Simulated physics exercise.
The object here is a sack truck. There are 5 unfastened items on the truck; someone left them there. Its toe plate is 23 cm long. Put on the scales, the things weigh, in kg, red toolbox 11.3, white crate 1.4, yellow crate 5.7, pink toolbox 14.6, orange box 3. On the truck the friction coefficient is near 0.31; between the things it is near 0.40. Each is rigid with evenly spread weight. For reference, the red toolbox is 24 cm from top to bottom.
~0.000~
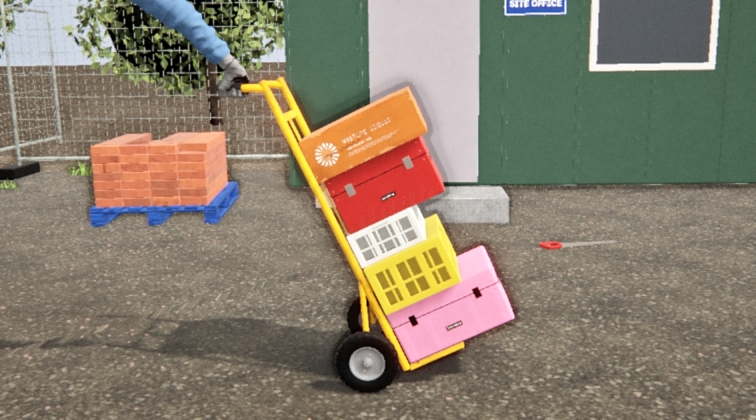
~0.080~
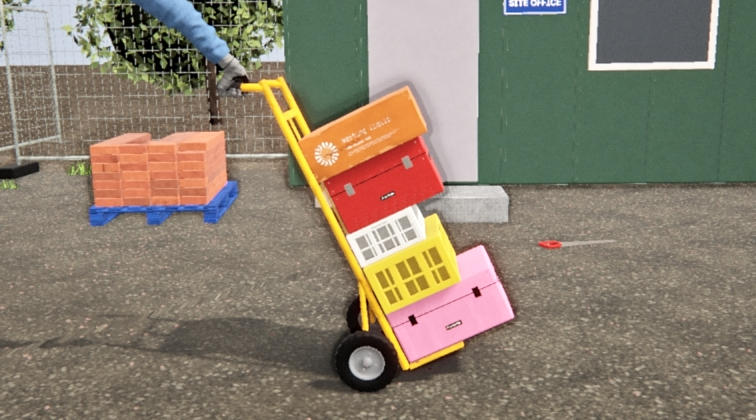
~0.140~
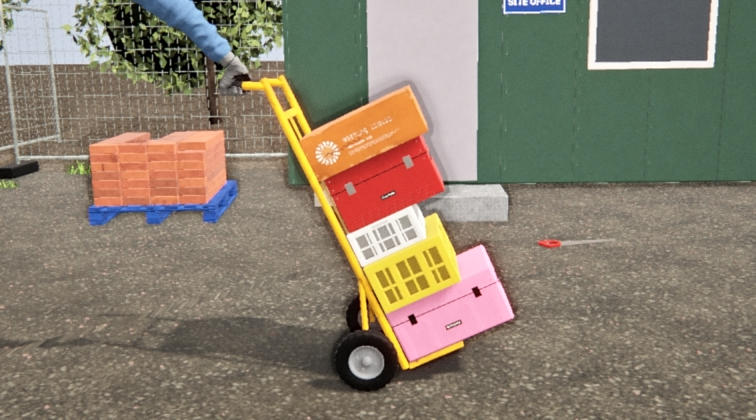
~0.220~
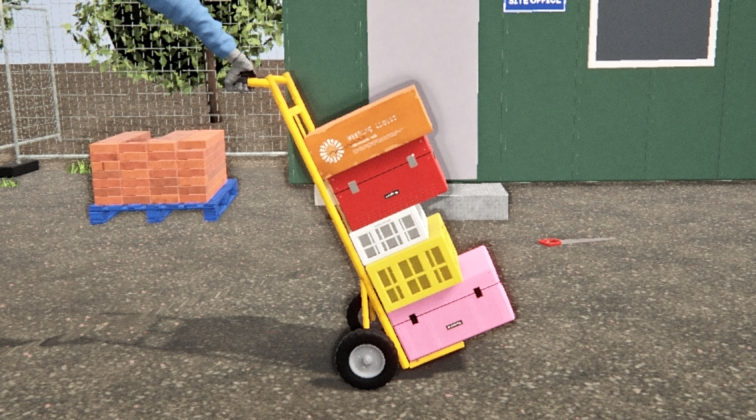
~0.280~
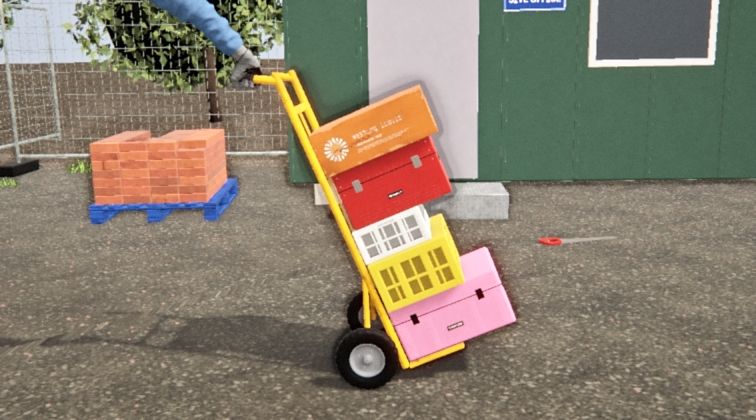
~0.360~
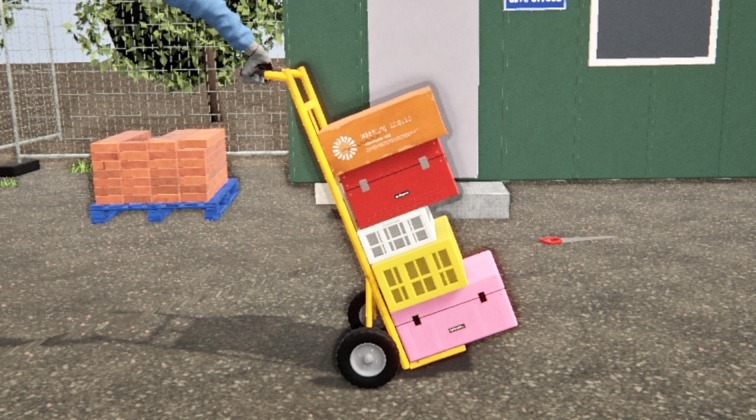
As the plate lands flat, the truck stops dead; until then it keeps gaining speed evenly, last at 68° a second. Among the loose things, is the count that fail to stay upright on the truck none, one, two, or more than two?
It is more than two.
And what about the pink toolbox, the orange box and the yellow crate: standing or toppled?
Final state - pink toolbox: Remains on its base; orange box: Goes over; yellow crate: Remains on its base.
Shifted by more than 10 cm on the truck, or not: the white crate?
The white crate gets shifted.
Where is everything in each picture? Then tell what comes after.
In the first picture, 25° short of upright; red toolbox (385, 180); white crate (387, 229).
In the second picture, 25° short of upright; orange box (365, 132); yellow crate (412, 262).
In the third picture, 25° short of upright; pink toolbox (447, 302); orange box (366, 131).
In the fourth picture, 23° short of upright; yellow crate (414, 260); pink toolbox (448, 302).
In the fifth picture, 22° short of upright; orange box (375, 129); yellow crate (416, 261).
In the sixth picture, 20° short of upright; red toolbox (399, 178); white crate (397, 227).
After 1.06 s, truck upright; red toolbox 25° off its base near (491, 198); white crate 25° off its base near (454, 231); orange box 25° off its base.
After 1.36 s, truck upright; red toolbox and orange box now dropped from the stack; white crate 72° off its base near (476, 223).
In the end (2.4 s), dropped from the stack, red toolbox and orange box; toppled on the truck, white crate; the other 2 under 10 cm from the start. In the last view, red toolbox near (553, 316), white crate near (549, 253).
